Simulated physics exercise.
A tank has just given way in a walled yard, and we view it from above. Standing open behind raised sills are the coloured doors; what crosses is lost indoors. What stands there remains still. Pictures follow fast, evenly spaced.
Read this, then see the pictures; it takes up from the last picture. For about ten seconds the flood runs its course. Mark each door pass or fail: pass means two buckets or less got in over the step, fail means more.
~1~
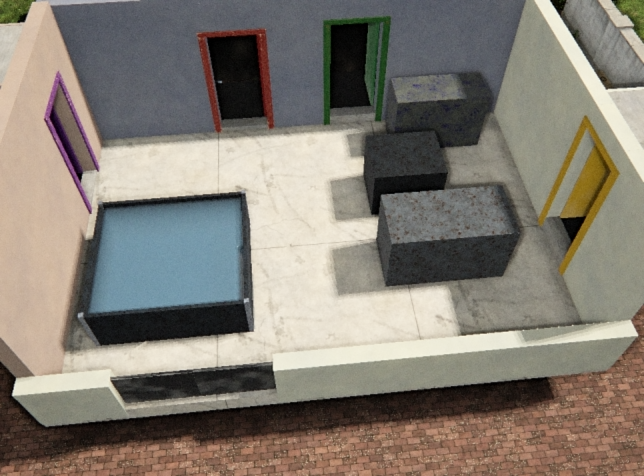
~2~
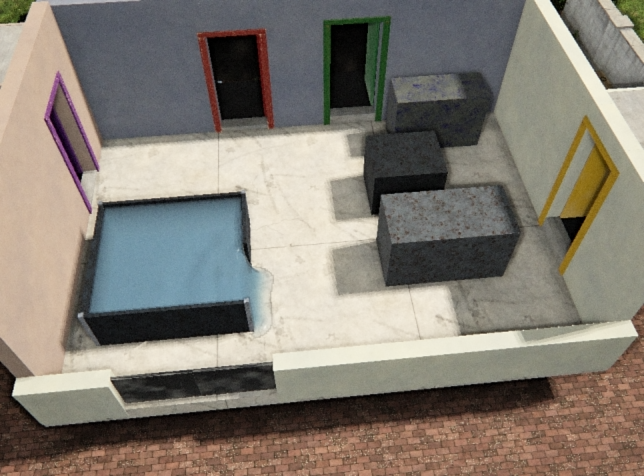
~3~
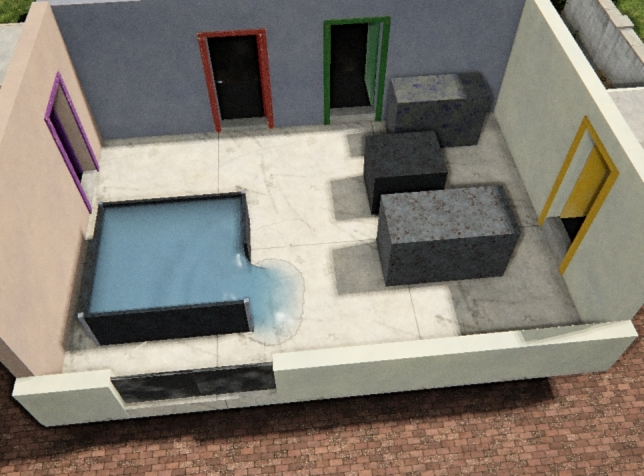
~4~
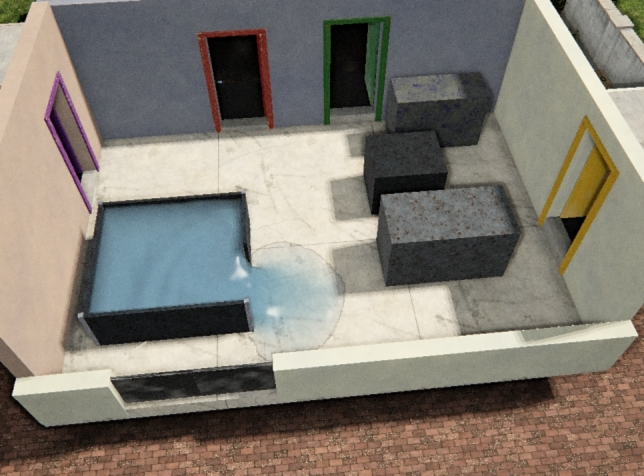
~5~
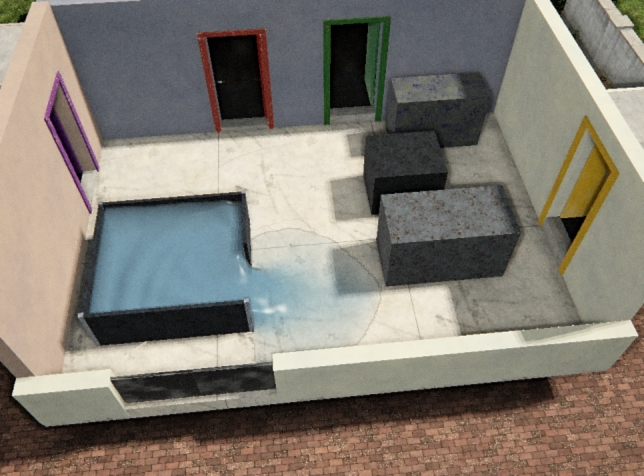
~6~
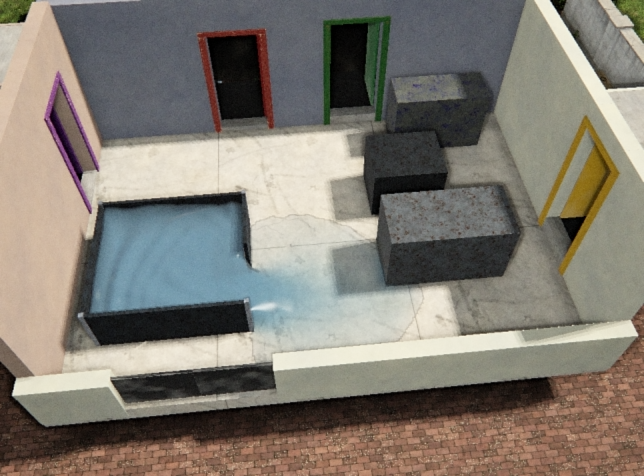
Purple door - fail, red door - pass, yellow door - pass, green door - pass.
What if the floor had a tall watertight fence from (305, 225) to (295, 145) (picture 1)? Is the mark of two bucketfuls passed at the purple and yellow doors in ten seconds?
The purple door stays within, the yellow door stays within.
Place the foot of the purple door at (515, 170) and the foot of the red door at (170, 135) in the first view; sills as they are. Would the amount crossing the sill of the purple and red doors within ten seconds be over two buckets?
Result - purple door: Crosses the limit; red door: Remains below the limit.
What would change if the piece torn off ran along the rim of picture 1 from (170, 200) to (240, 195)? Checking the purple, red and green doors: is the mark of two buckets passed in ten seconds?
The purple door tops the limit, the red door tops the limit, the green door falls short.
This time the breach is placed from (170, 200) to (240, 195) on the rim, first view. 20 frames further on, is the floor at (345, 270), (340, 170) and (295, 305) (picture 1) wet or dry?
Spot one ends up untouched by the spill, spot two deluged, spot three untouched by the spill.
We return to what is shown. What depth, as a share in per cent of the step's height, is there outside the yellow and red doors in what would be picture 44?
Some 60 percent and then some 70 percent.
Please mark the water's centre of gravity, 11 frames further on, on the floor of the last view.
About (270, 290) in the last view.
A moment on, water covers 30 % of the floor; the purple door not reached, the red door not reached, the yellow door not reached, the green door not reached.
Next, water covers 35 % of the floor; the purple door not reached, the red door not reached, the yellow door wet at the sill, nothing in, the green door not reached.
Then, water covers 60 % of the floor; the purple door not reached, the red door wet at the sill, nothing in, the yellow door wet at the sill, nothing in, the green door wet at the sill, nothing in.
Later, water covers 85 % of the floor; the purple door wet at the sill, nothing in, the red door wet at the sill, nothing in, the yellow door wet at the sill, nothing in, the green door wet at the sill, nothing in.
In the end, water covers 100 % of the floor; the purple door over two buckets in, the red door wet at the sill, nothing in, the yellow door wet at the sill, nothing in, the green door wet at the sill, nothing in.
